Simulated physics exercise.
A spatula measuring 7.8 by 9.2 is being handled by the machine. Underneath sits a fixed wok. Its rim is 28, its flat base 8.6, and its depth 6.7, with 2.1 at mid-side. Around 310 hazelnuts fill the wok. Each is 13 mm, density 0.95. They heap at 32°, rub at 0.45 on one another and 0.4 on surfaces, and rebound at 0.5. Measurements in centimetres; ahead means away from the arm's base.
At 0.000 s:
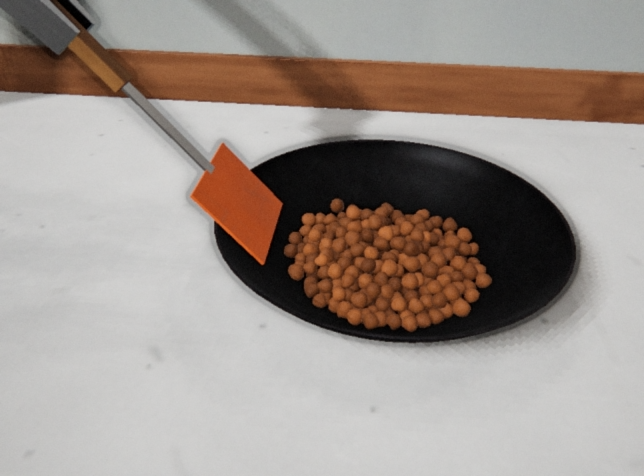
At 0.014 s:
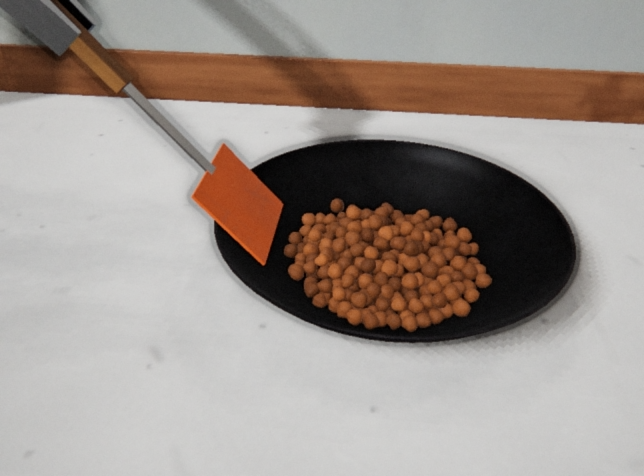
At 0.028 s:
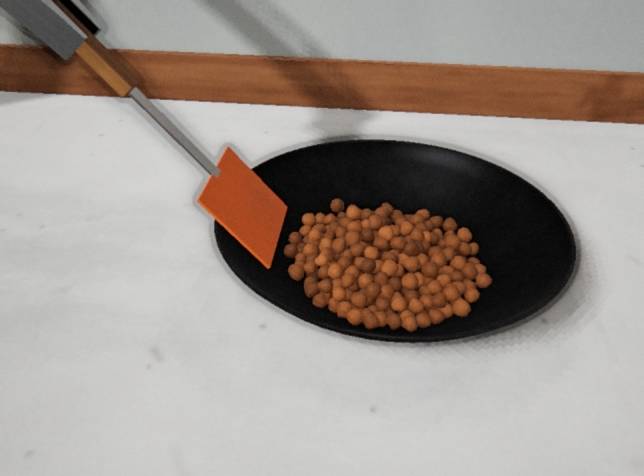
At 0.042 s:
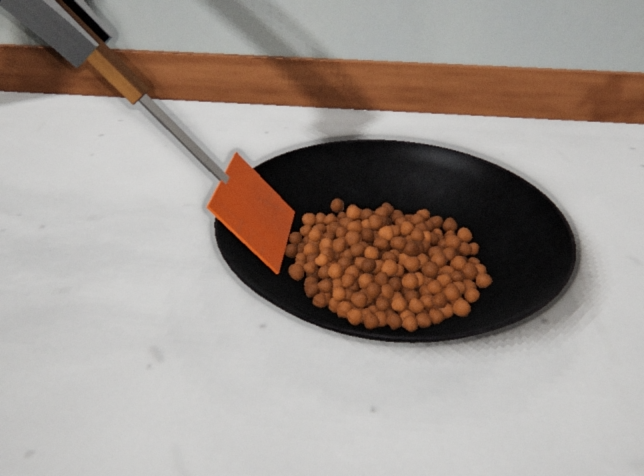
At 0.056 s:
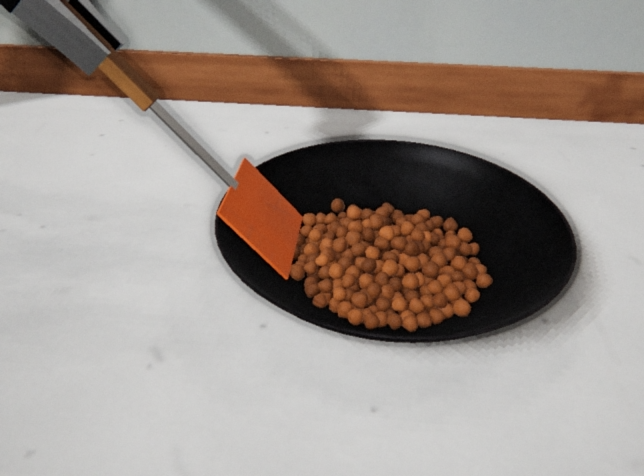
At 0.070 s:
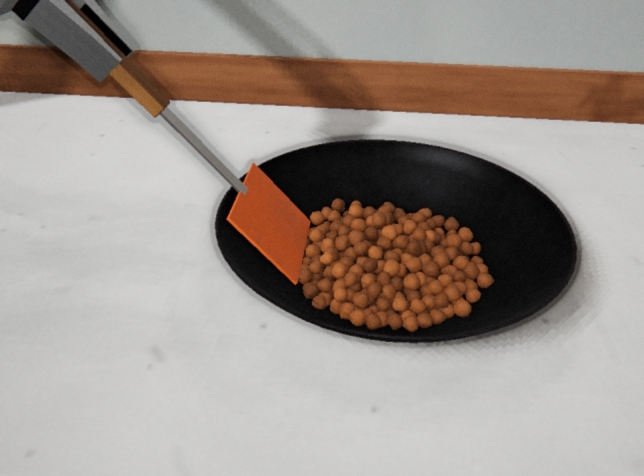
Robot arm lowering an orange spatula rightward into a black wok, its blade nudging the edge of heaped brown hazelnuts slightly.
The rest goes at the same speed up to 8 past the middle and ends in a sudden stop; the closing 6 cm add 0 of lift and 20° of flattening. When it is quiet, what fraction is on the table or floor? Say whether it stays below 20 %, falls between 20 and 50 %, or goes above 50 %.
It stays below 20 %.
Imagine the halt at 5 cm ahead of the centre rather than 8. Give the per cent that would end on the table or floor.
It would come to roughly 0 percent.
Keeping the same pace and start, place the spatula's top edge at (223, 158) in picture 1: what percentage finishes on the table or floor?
Around 10 percent ends up on the table or floor.
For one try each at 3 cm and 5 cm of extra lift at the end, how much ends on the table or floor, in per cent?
Estimates, in order: 10 % then 10 %.
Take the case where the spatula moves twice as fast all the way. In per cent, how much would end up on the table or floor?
Estimated share: Some 25 %.
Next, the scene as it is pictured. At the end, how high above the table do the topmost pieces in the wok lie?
It reaches around 8.0 cm.
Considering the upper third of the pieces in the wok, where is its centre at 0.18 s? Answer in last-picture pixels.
Centre estimated at around (446, 242).
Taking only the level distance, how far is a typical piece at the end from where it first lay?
I'd put it at close to 7 centimetres.
After 0.18 s, sloping 49°, highest piece 5 above the table; 306 in the wok.
After 0.29 s, sloping 42°, highest piece 7 above the table; 306 in the wok.
After 0.55 s, sloping 29°, highest piece 8 above the table; 278 in the wok, 26 on the table or floor, 2 on the blade or in flight.
After 1.60 s, sloping 29°, highest piece 8 above the table; 278 in the wok, 28 on the table or floor.
In the end, 278 in the wok, 28 on the table or floor. That is 9 % on the table or floor.
